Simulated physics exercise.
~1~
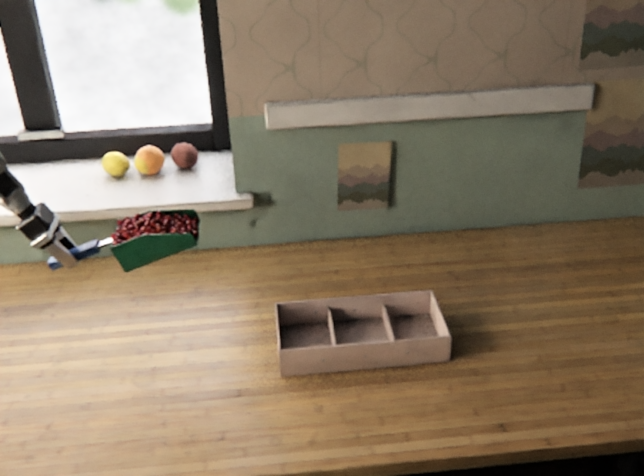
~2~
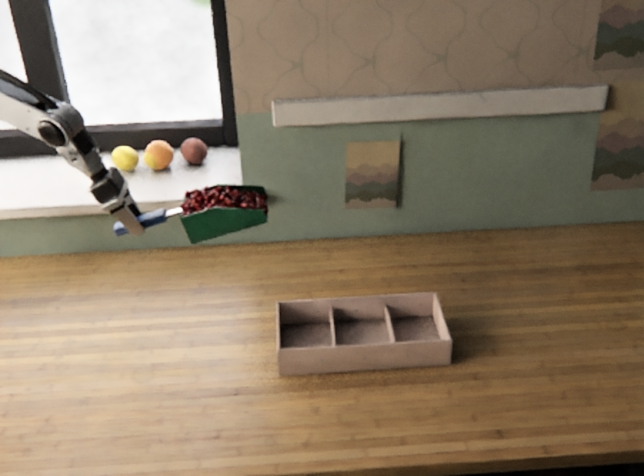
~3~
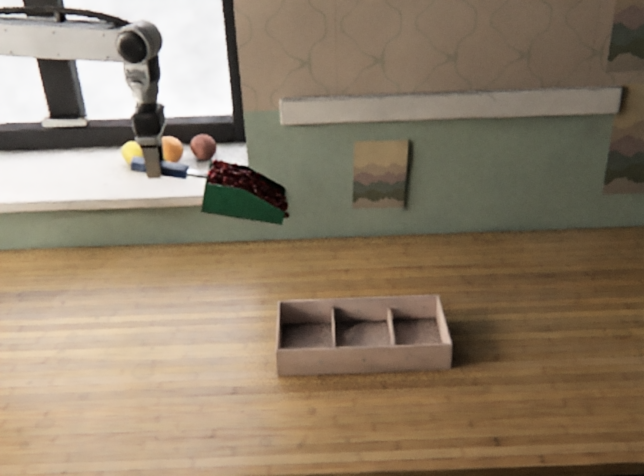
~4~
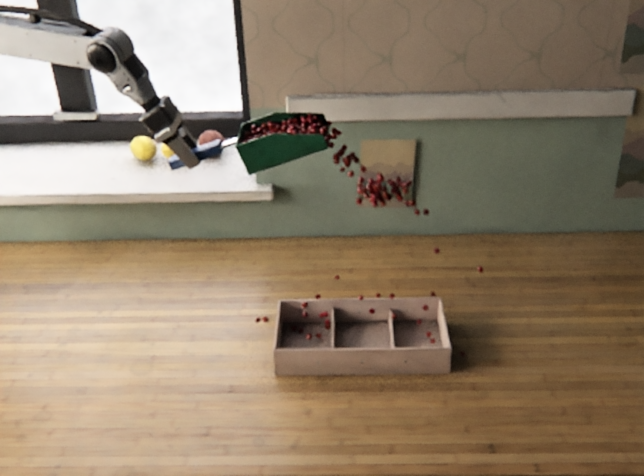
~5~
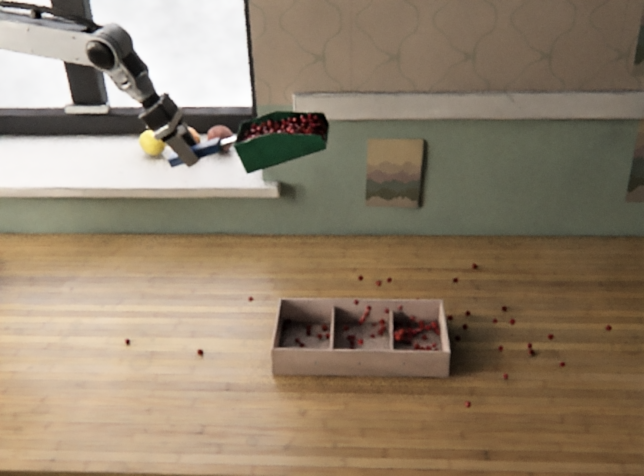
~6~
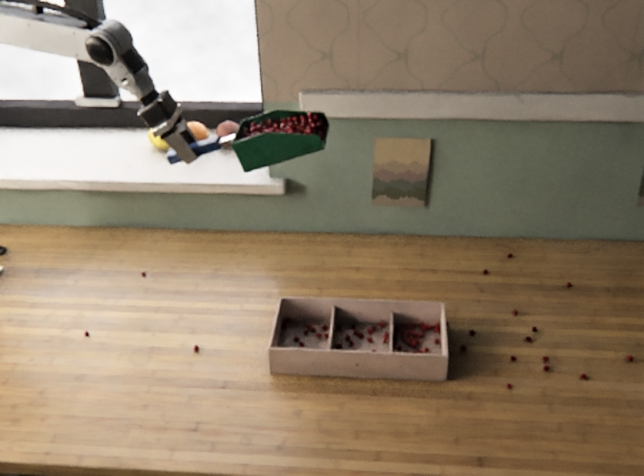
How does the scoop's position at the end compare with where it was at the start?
At the end the scoop is held higher and farther to the right, in front of the wall near the right edge of the window, while at the start it was lower and farther left, near the windowsill.
A grey robot arm at the left holds a green scoop heaped with dark red beads over a wooden table, seen from the front and slightly above. A pale pinkish box with three compartments sits on the table, with a window and fruit on the sill behind. The arm carries the scoop right, tips it forward, then lifts it and tilts it back as beads spill from its open front. They scatter into the box and bounce around it. The scoop ends still, high and mostly full, with beads in all three compartments, most in the right one, and some strewn across the table.
